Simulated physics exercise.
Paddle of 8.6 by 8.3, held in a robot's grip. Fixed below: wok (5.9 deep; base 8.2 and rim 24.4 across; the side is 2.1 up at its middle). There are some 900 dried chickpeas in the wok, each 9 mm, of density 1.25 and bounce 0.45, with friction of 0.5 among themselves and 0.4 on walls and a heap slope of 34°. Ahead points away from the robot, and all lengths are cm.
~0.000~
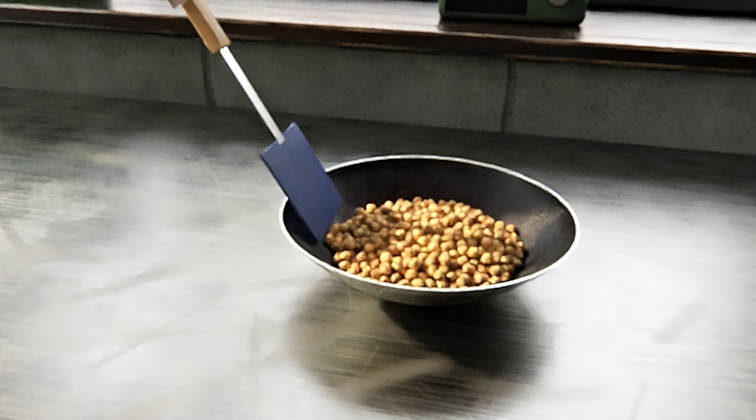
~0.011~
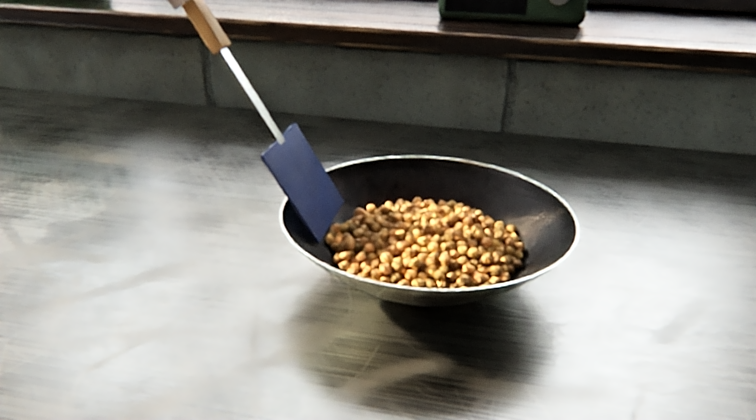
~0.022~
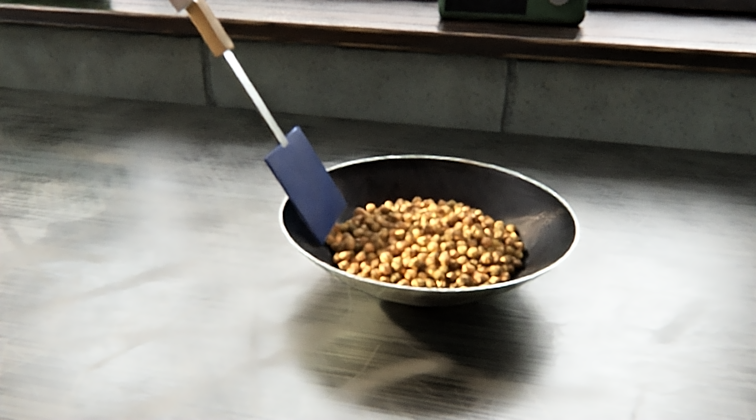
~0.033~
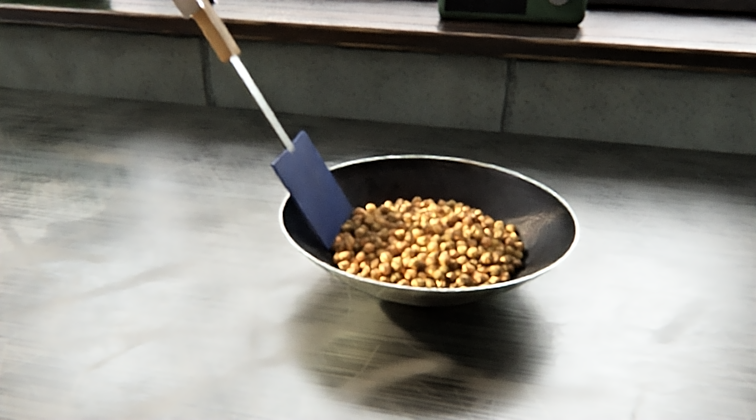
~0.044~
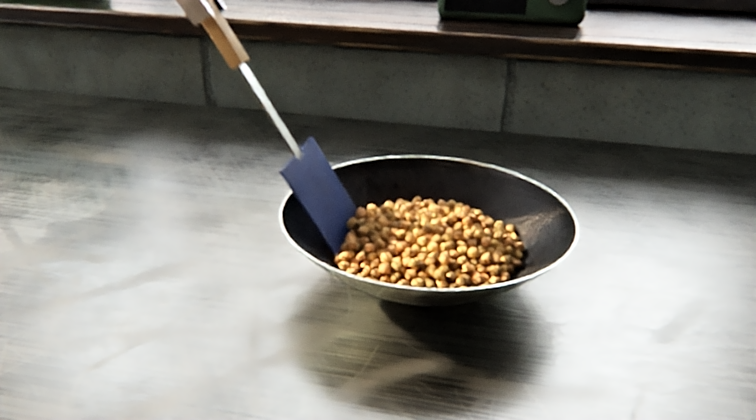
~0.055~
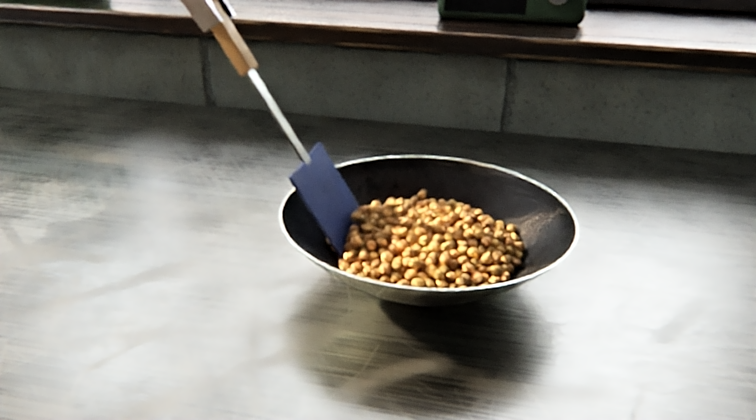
A blue spatula with a wooden handle, resting against the left inside of a dark wok of chickpeas on a grey surface, stays nearly still, then slides slightly right and down, nudging the edge of the pile.
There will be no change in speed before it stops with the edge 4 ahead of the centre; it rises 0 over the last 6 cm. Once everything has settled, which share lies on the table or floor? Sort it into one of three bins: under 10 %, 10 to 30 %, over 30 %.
Bin: Under 10 %.
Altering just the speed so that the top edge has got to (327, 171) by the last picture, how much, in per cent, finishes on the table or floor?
About 20 percent.
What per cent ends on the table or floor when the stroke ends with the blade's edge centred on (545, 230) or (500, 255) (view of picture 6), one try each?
50 % and 25 %.
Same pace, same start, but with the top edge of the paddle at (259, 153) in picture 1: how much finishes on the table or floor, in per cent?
5 percent or so.
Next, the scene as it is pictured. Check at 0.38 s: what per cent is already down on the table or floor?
That would be near 5 per cent, give or take.
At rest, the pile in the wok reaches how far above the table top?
Roughly 7.5 cm.
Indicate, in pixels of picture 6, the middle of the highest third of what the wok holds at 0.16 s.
Around (475, 231).
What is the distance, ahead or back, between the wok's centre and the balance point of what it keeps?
Some 4.5 cm ahead.
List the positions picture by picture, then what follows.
Paddle top edge at (278, 138), sloping 58°; upper third of the load around (426, 237), from x 330 to 520, top at y 200; 900 in the wok, in the first picture.
Paddle top edge at (279, 139), sloping 58°; upper third of the load around (426, 237), from x 330 to 520, top at y 200, in the second picture.
Paddle top edge at (282, 141), sloping 58°; upper third of the load around (426, 237), from x 330 to 520, top at y 200, in the third picture.
Paddle top edge at (288, 147), sloping 58°; upper third of the load around (426, 237), from x 330 to 520, top at y 200, in the fourth picture.
Paddle top edge at (297, 153), sloping 58°; upper third of the load around (426, 237), from x 330 to 520, top at y 200, in the fifth picture.
Paddle top edge at (305, 159), sloping 58°; upper third of the load around (423, 236), from x 330 to 520, top at y 195; 900 in the wok, in the sixth picture.
After 0.11 s, sloping 58°, highest piece 7 above the table; 900 in the wok.
After 0.16 s, sloping 58°, highest piece 9 above the table; 900 in the wok.
After 0.38 s, sloping 58°, highest piece 7 above the table; 856 in the wok, 37 on the table or floor, 7 on the blade or in flight.
After 1.43 s, sloping 58°, highest piece 7 above the table; 853 in the wok, 47 on the table or floor.
At rest, 853 in the wok, 47 on the table or floor. That is 5 % on the table or floor.
